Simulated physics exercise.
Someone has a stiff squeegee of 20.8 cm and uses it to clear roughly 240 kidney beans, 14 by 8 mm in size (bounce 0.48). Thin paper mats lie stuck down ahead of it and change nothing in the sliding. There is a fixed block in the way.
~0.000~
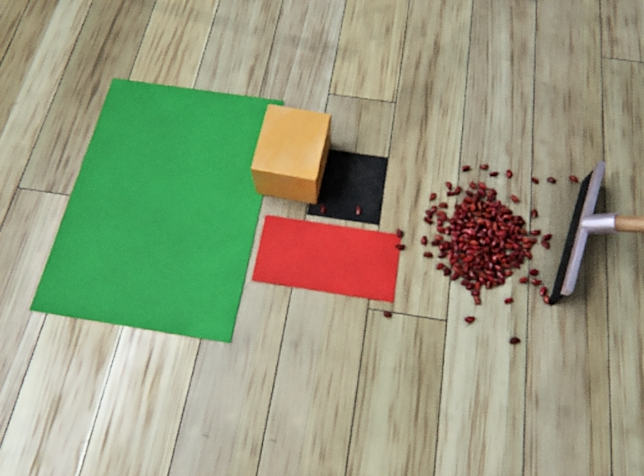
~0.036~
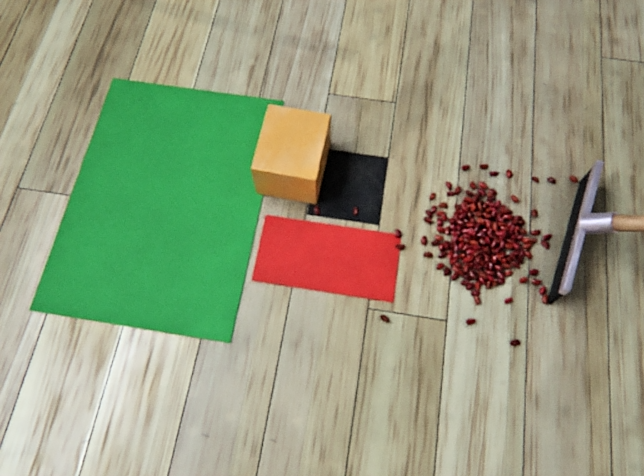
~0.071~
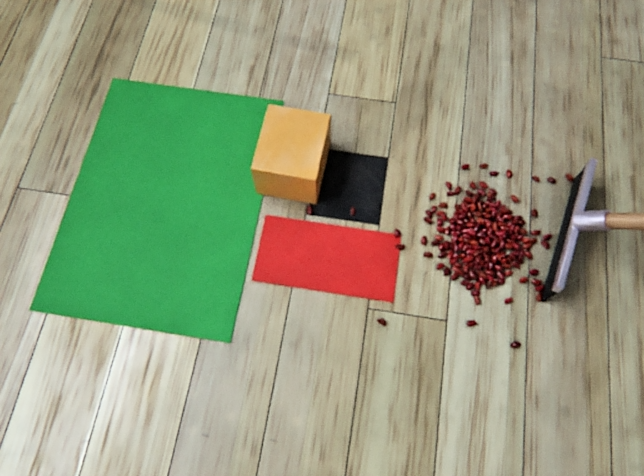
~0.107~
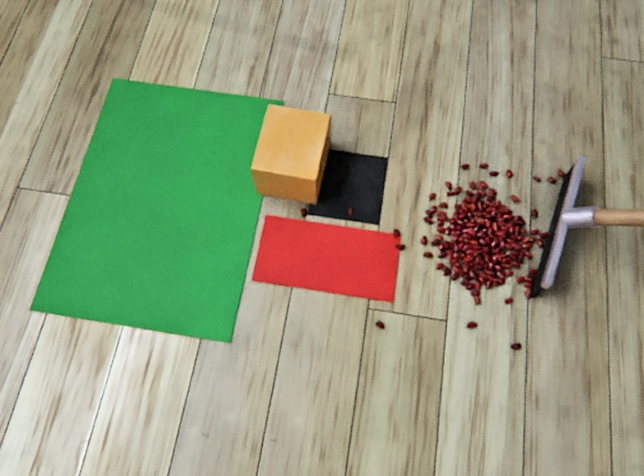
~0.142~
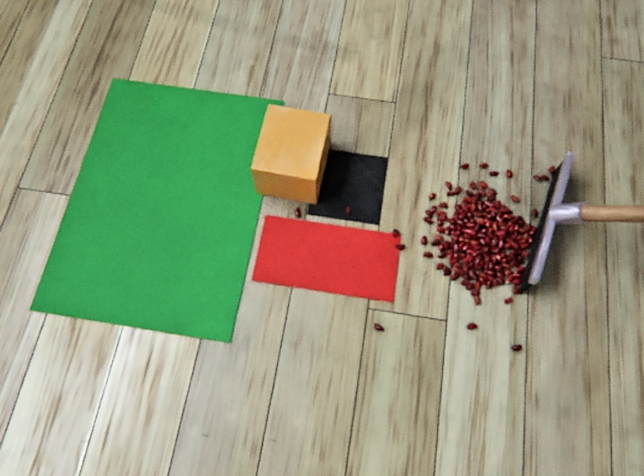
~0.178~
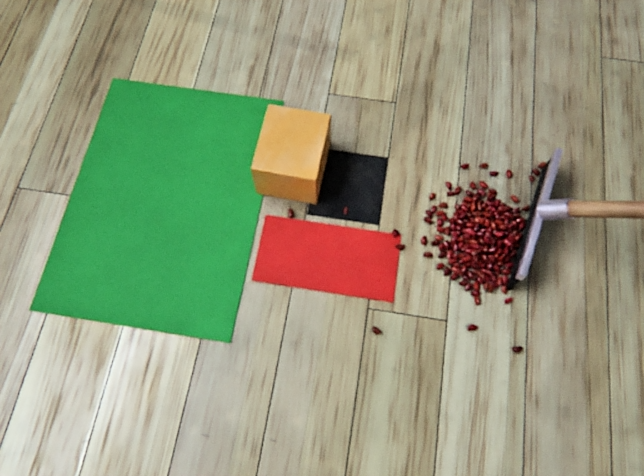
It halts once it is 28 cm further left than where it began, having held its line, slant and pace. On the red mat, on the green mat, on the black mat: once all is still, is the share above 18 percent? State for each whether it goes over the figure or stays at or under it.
Red mat: Stays at or under, green mat: Stays at or under, black mat: Goes over.
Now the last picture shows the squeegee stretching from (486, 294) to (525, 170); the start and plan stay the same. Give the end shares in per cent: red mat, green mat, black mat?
In per cent: Red mat 35, green mat 5, black mat 35.
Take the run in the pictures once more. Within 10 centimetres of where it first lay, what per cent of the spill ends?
About 15 %.
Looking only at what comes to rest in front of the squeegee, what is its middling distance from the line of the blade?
My estimate is near 4 cm.
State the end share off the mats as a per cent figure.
Roughly 35 per cent.
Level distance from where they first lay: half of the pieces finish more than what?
22 cm.
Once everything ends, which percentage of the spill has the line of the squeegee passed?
15 %.
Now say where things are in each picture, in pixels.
Squeegee from (567, 291) to (599, 168); moved 0.0 cm; pieces shifted so far, 0; middle of the spill at (482, 235); red mat at (328, 258); black mat at (349, 186); green mat at (166, 198); block at (292, 141), in the first frame.
Squeegee from (564, 290) to (596, 167); moved 0.3 cm; pieces shifted so far, 3; middle of the spill at (482, 235), in the second frame.
Squeegee from (557, 288) to (590, 165); moved 1.2 cm; pieces shifted so far, 8; middle of the spill at (482, 235), in the third frame.
Squeegee from (546, 284) to (580, 162); moved 2.7 cm; pieces shifted so far, 14; middle of the spill at (482, 235), in the fourth frame.
Squeegee from (534, 280) to (568, 158); moved 4.4 cm; pieces shifted so far, 21; middle of the spill at (482, 235), in the fifth frame.
Squeegee from (521, 276) to (556, 155); moved 6.1 cm; pieces shifted so far, 79; middle of the spill at (480, 234); red mat at (328, 258); black mat at (349, 186); green mat at (166, 198); block at (292, 141). Its speed is about 0.48 m/s, heading 11 degrees away from the viewer, in the sixth frame.
After 0.43 s, squeegee 18 cm from its start, spill 22 cm wide; red mat 5 %, off the mats 95 %.
After 0.68 s, squeegee 29 cm from its start, spill 25 cm wide; red mat 10 %, black mat 60 %, off the mats 30 %.
After 0.90 s, squeegee 29 cm from its start, spill 25 cm wide; red mat 10 %, black mat 55 %, off the mats 35 %.
At rest (2.4 s), red mat 10 %, black mat 55 %, green mat 5 %, off the mats 35 %.
